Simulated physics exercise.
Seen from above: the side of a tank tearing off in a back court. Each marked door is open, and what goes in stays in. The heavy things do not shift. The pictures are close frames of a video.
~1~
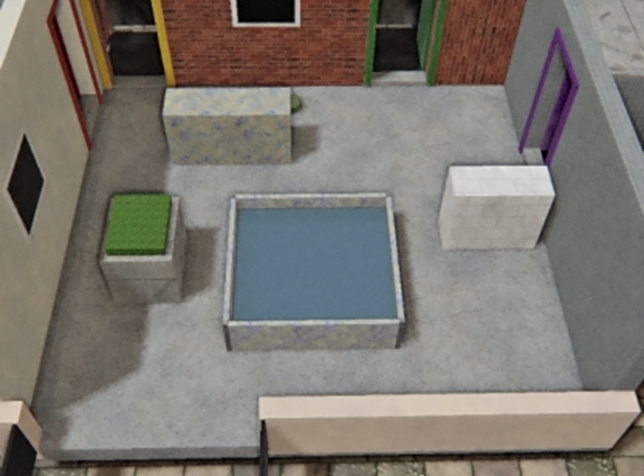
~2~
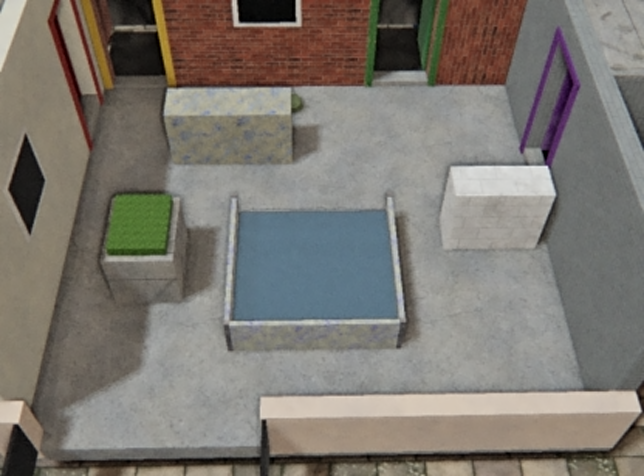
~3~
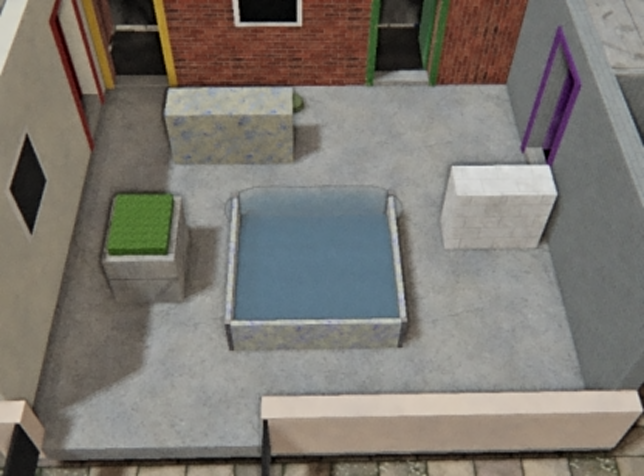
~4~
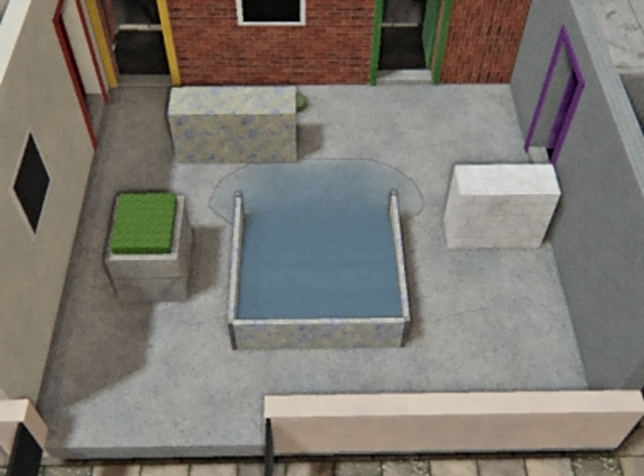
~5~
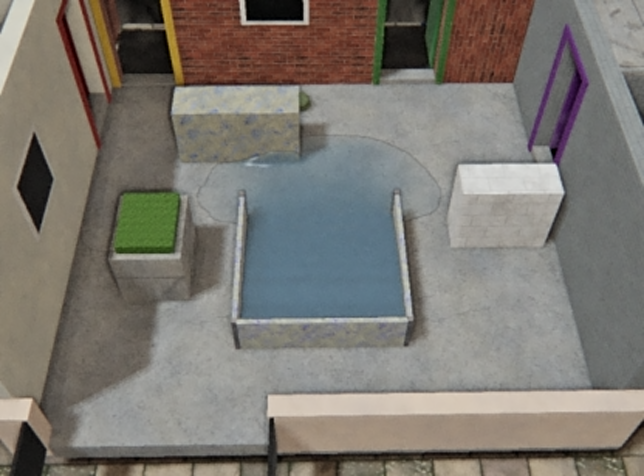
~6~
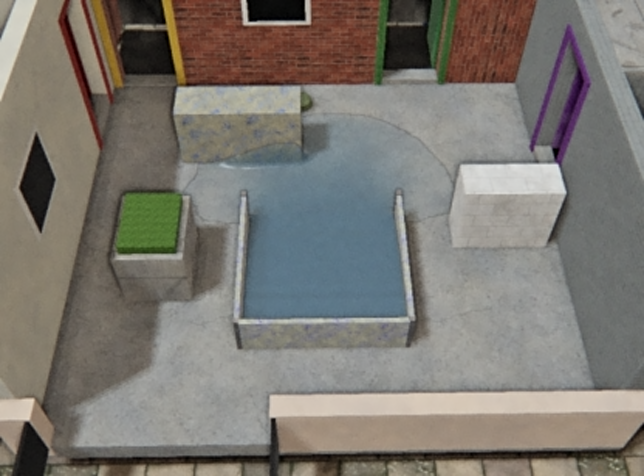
A square tank of blue water sits in the middle of a grey walled court, seen from above by a nearly still camera that drifts very slightly. Around it are a green-topped block at left, a speckled block behind, a white block at right, and red, yellow, green and purple doorways. The tank's far side comes away, and water spreads backward in a widening rounded sheet, reaching the speckled block.
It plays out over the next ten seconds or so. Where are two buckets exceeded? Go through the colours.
The green door lets in a lot; the purple door admits no more than that; the red door admits no more than that; the yellow door lets in a lot.
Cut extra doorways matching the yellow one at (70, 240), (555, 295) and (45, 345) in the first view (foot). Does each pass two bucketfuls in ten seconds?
In that order: Passes that mark, lets less in, stays under.
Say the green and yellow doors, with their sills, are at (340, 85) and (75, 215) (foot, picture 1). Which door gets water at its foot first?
First comes the green-painted one.
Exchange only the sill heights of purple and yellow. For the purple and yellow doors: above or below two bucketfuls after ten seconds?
One by one: The purple door is over, the yellow door takes less.
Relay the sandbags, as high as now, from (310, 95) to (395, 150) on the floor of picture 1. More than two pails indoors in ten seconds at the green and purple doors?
My reading: Green lets less in; purple stays under.
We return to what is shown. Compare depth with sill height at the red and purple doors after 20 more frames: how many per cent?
In turn 40 and 60 per cent.
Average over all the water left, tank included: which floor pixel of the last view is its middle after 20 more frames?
Roughly at (319, 172).
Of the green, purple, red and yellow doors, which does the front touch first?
I say the one in green.
A moment on, water covers 25 % of the floor; the green door wet at the sill, nothing in, the purple door not reached, the red door not reached, the yellow door not reached.
Next, water covers 40 % of the floor; the green door over two buckets in, the purple door not reached, the red door wet at the sill, nothing in, the yellow door not reached.
Then, water covers 55 % of the floor; the green door over two buckets in, the purple door wet at the sill, nothing in, the red door wet at the sill, nothing in, the yellow door wet at the sill, nothing in.
Later, water covers 70 % of the floor; the green door far over two buckets in, the purple door wet at the sill, nothing in, the red door wet at the sill, nothing in, the yellow door over two buckets in.
In the end, water covers 85 % of the floor; the green door far over two buckets in, the purple door wet at the sill, nothing in, the red door wet at the sill, nothing in, the yellow door over two buckets in.
